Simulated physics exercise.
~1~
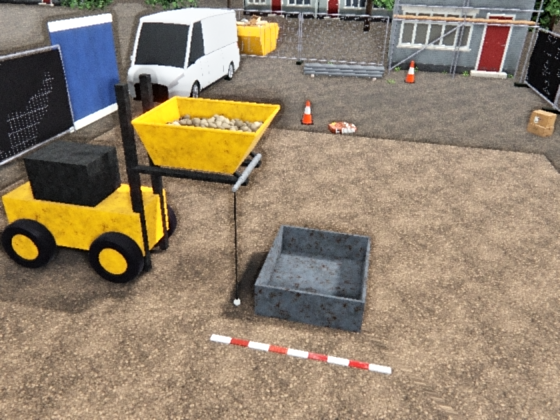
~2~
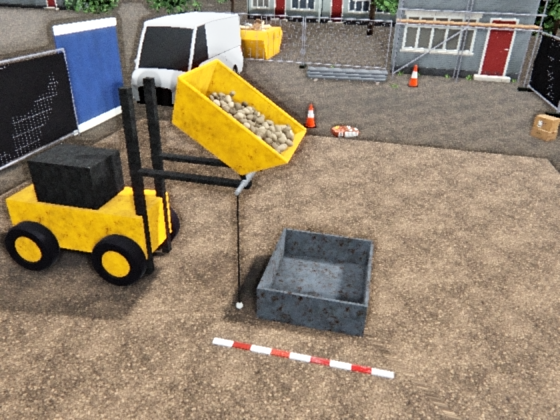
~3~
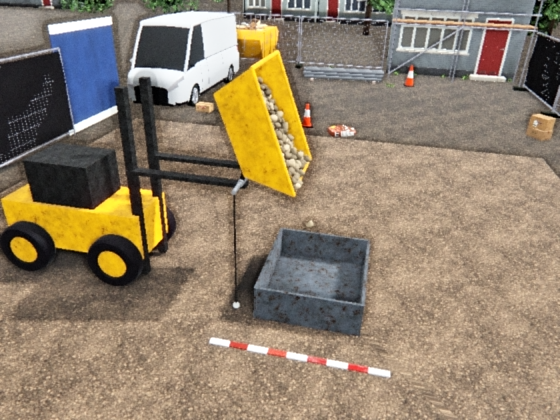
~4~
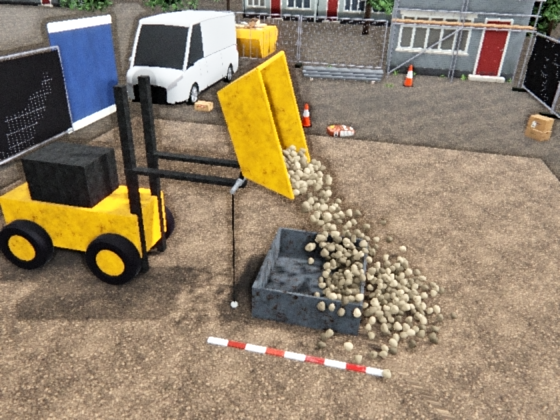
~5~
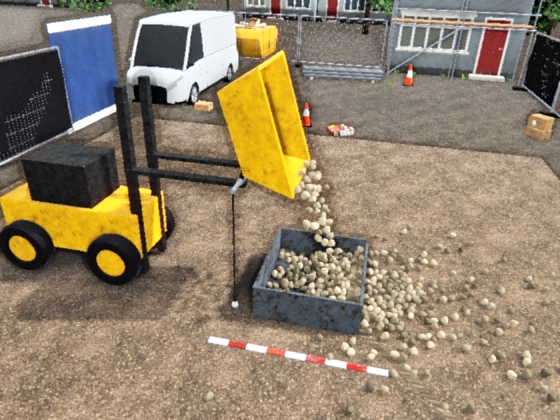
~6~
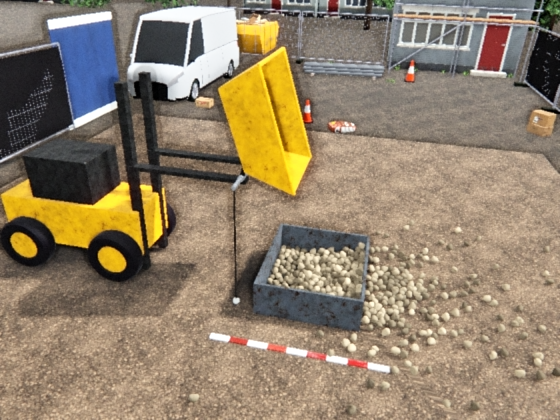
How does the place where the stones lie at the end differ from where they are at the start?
At the start the stones are all up in the yellow skip held by the forklift. At the end they are lower down and further right, mostly in the grey bin, with the rest scattered on the ground to its right.
